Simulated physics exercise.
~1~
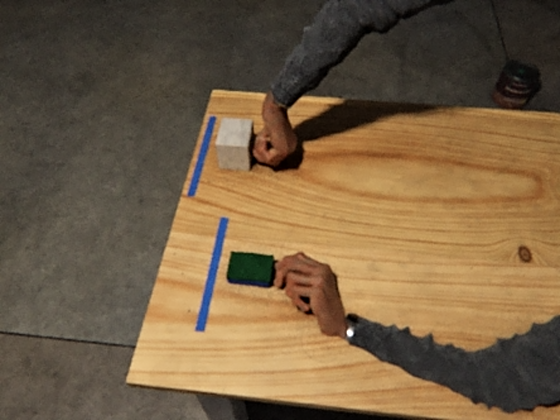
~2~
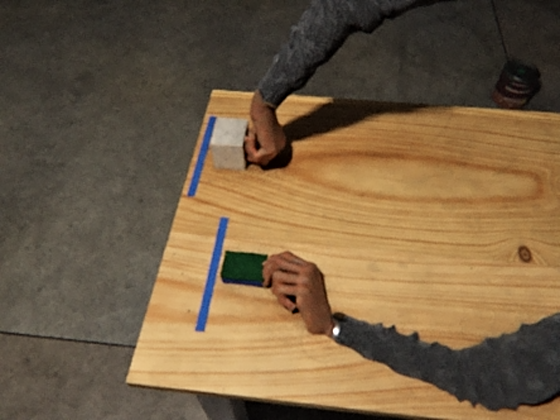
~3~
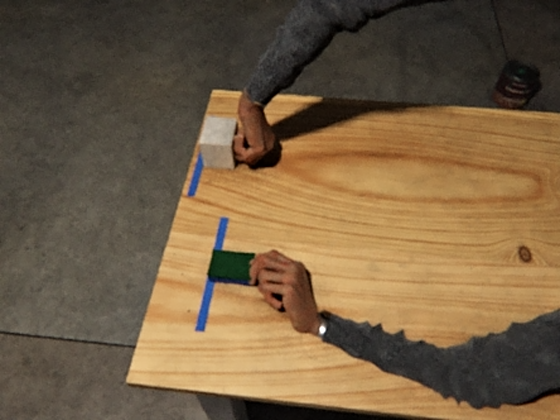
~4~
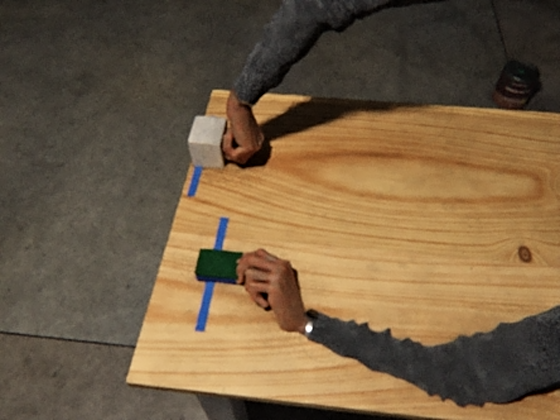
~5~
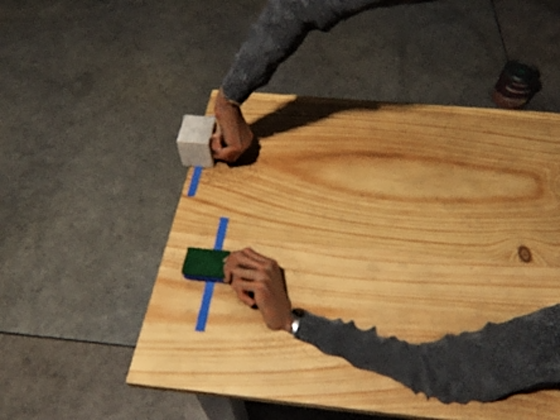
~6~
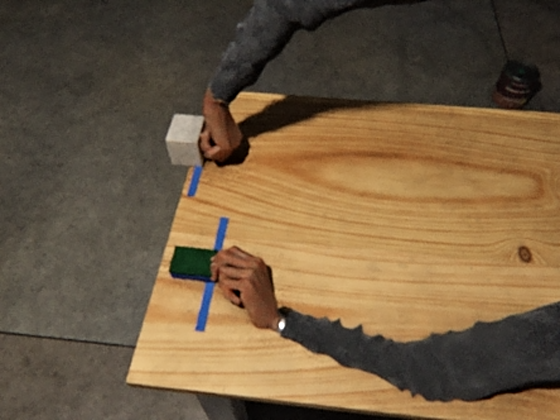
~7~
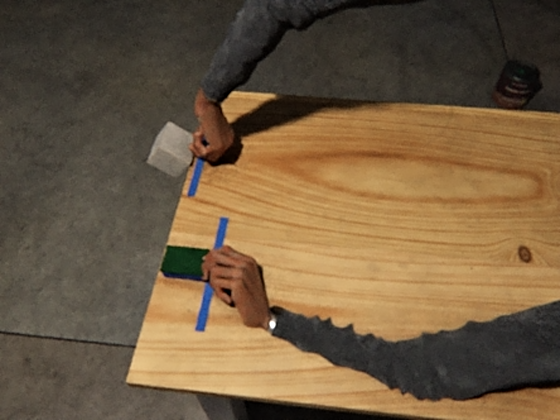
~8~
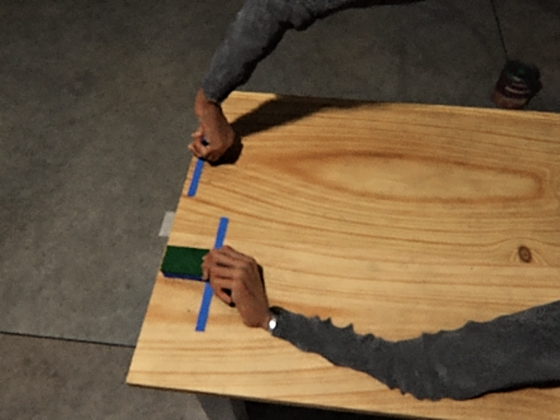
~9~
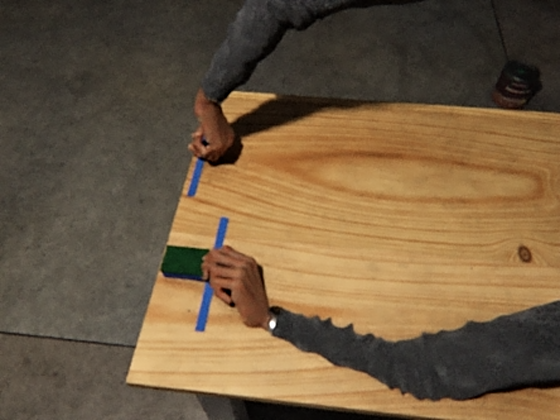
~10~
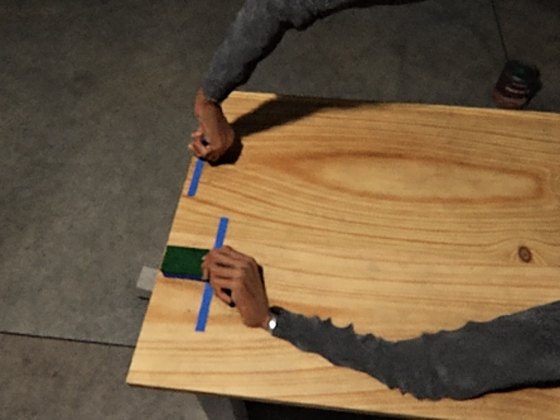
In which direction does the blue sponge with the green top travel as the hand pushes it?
The blue sponge moves to the left, crossing the tape toward the edge of the table.
